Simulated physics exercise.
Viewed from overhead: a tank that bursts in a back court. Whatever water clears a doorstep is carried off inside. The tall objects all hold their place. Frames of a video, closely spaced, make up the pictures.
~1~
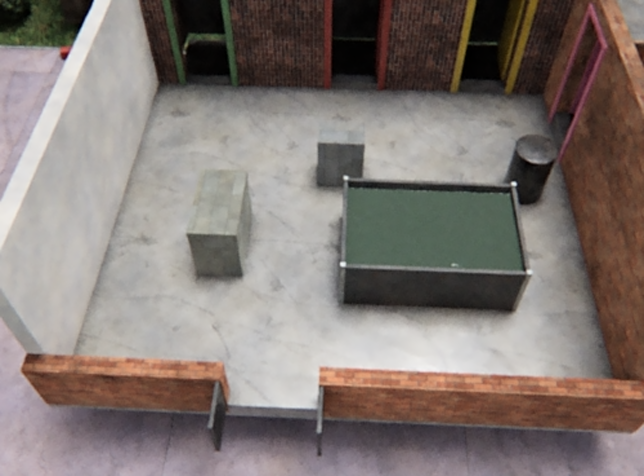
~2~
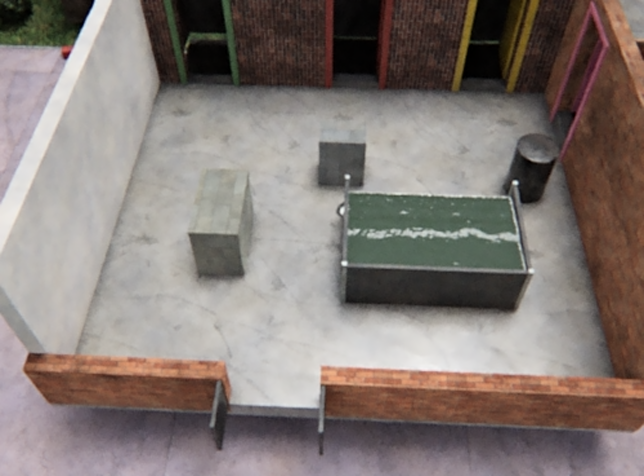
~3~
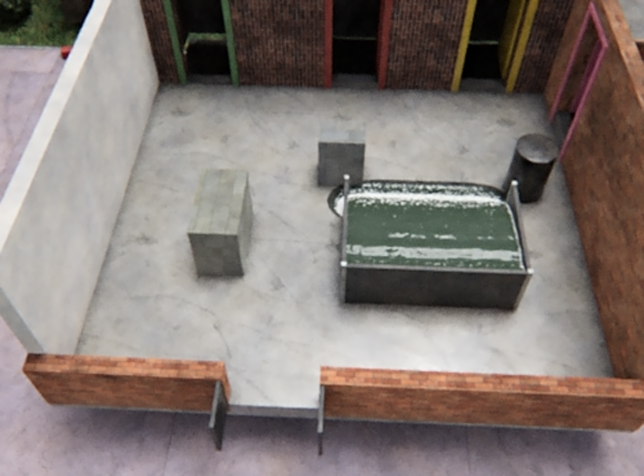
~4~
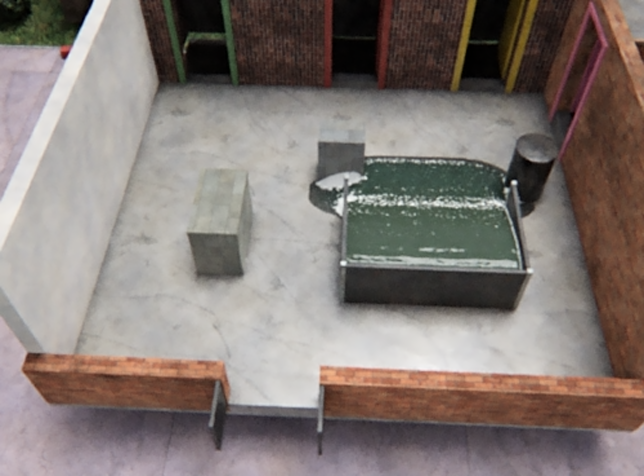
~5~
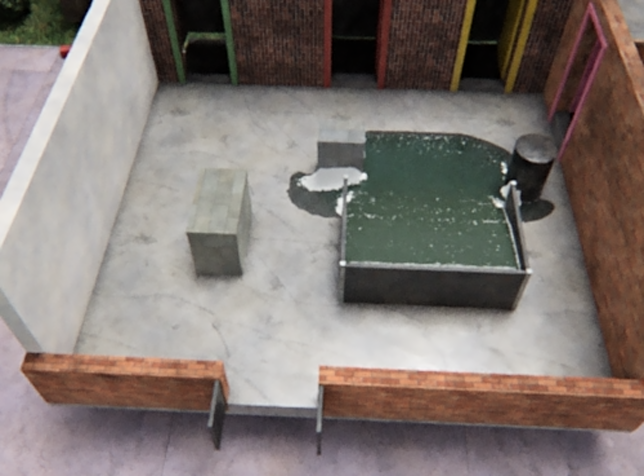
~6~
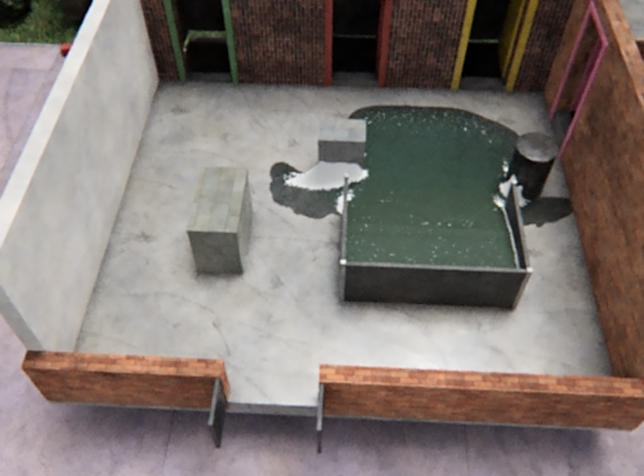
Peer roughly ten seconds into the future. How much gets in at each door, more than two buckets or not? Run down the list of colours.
The green door gets more than two; the pink door gets two buckets or less; the yellow door gets more than two; the red door gets more than two.
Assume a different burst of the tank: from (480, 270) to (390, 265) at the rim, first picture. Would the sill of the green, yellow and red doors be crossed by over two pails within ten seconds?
One by one: Green door passes that mark, yellow door holds, red door is under.
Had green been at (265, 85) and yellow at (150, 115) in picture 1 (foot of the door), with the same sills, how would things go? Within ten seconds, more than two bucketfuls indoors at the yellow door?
What follows is that the yellow door gets beyond it.
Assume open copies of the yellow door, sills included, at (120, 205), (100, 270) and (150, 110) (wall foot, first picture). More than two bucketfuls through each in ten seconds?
Well, the first remains within bounds, the next remains within bounds, and the last breaks the limit.
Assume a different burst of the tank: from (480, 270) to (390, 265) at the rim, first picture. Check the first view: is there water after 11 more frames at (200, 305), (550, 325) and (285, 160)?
Going in your order, I'd say drenched, then drenched, then still bare.
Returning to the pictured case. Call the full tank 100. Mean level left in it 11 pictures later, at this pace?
Near 22 in a hundred.
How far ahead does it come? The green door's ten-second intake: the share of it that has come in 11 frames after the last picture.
That share would be near 0 %.
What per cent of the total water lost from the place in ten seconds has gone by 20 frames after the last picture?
Estimate: 65 %.
A moment on, water covers 35 % of the floor; the green door not reached, the pink door not reached, the yellow door over two buckets in, the red door over two buckets in.
Next, water covers 50 % of the floor; the green door not reached, the pink door wet at the sill, nothing in, the yellow door far over two buckets in, the red door far over two buckets in.
Then, water covers 60 % of the floor; the green door wet at the sill, nothing in, the pink door wet at the sill, nothing in, the yellow door far over two buckets in, the red door far over two buckets in.
Later, water covers 80 % of the floor; the green door under two buckets in, the pink door wet at the sill, nothing in, the yellow door far over two buckets in, the red door far over two buckets in.
In the end, water covers 100 % of the floor; the green door far over two buckets in, the pink door wet at the sill, nothing in, the yellow door far over two buckets in, the red door far over two buckets in.
